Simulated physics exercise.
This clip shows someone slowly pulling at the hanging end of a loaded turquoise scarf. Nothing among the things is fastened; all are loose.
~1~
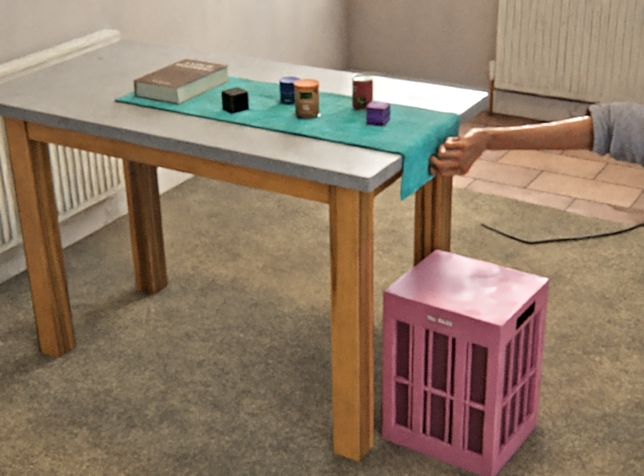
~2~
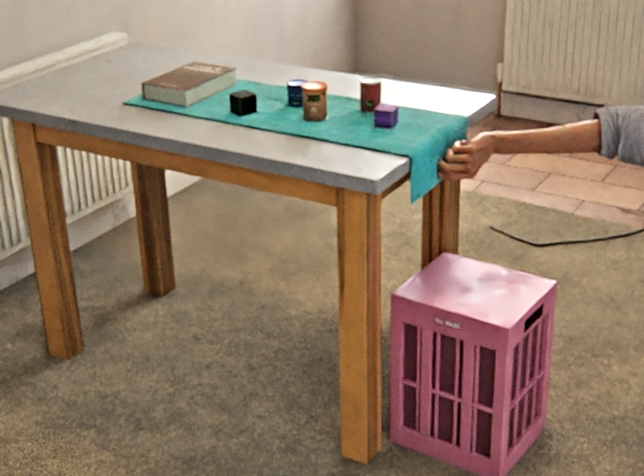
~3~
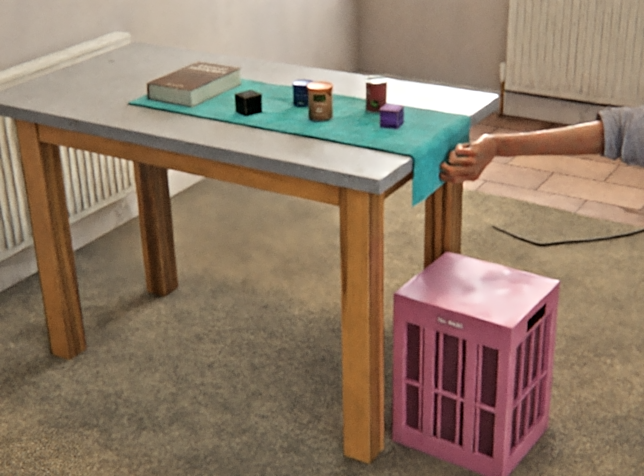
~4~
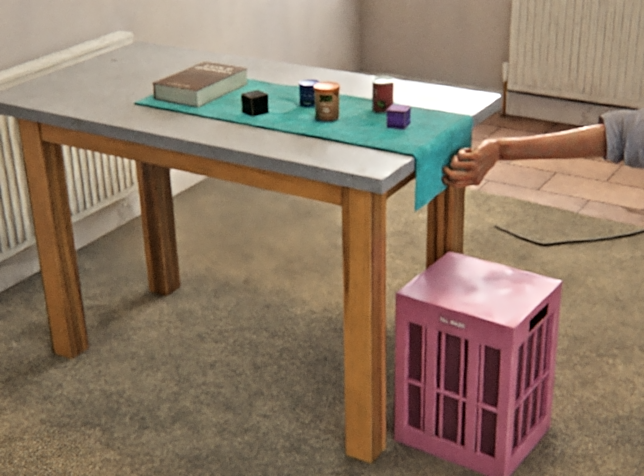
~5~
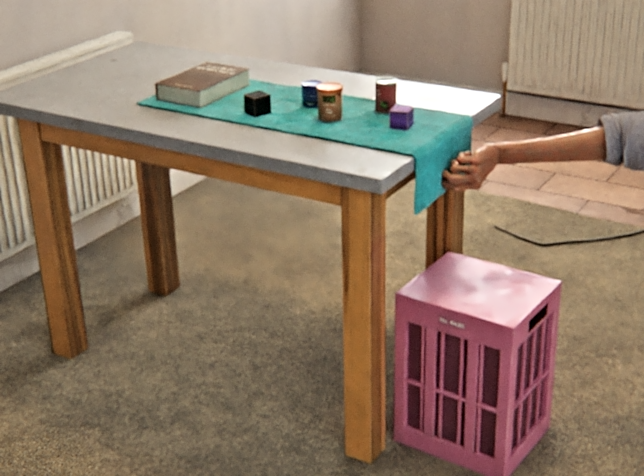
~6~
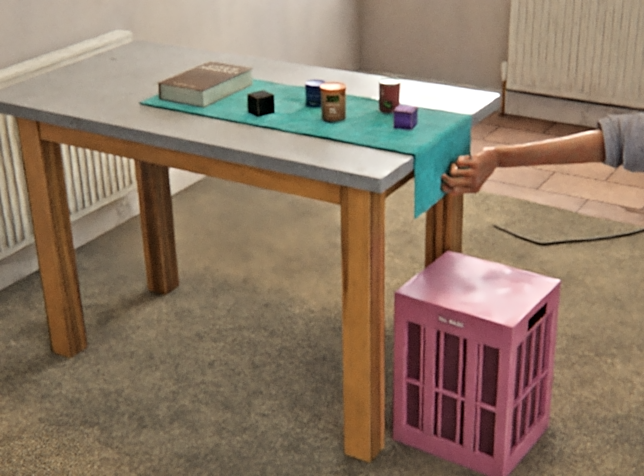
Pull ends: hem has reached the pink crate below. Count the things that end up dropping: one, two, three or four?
So in the end, the top is short a pair of items, that's it.
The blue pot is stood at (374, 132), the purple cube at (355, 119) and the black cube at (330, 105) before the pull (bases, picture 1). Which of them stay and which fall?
The blue pot ends up off; the purple cube ends up off; the black cube stays put.
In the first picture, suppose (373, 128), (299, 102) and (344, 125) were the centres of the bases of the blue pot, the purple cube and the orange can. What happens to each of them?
Note: Blue pot lost; purple cube kept on top; orange can lost.
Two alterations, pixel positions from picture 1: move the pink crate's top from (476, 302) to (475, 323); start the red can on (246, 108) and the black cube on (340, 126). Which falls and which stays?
The red can ends up still on top and the black cube ends up off the top.
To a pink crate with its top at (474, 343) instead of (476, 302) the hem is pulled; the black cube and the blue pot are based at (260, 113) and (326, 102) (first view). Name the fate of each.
As for the black cube, it stays in place; as for the blue pot, it leaves the top.
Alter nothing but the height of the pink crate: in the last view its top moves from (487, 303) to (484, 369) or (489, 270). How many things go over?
Count: 4, then 1.
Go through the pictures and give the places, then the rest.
Hem (401, 200); purple cube (378, 104); red can (363, 77); orange can (307, 83); blue pot (290, 80); black cube (235, 91); top of the crate (476, 301), in the first frame.
Hem (411, 204); purple cube (386, 107), in the second frame.
Hem (412, 206); red can (376, 80), in the third frame.
Hem (415, 211); orange can (327, 85); top of the crate (489, 303), in the fourth frame.
Hem (415, 215); blue pot (312, 83), in the fifth frame.
Hem (414, 218); purple cube (406, 108); red can (390, 80); orange can (333, 86); blue pot (316, 83); black cube (260, 94), in the sixth frame.
A little later, hem near (443, 244); purple cube gone.
Next, hem on the crate; purple cube and red can gone.
When it is over, hem on the crate; purple cube and red can gone. It carries off two.
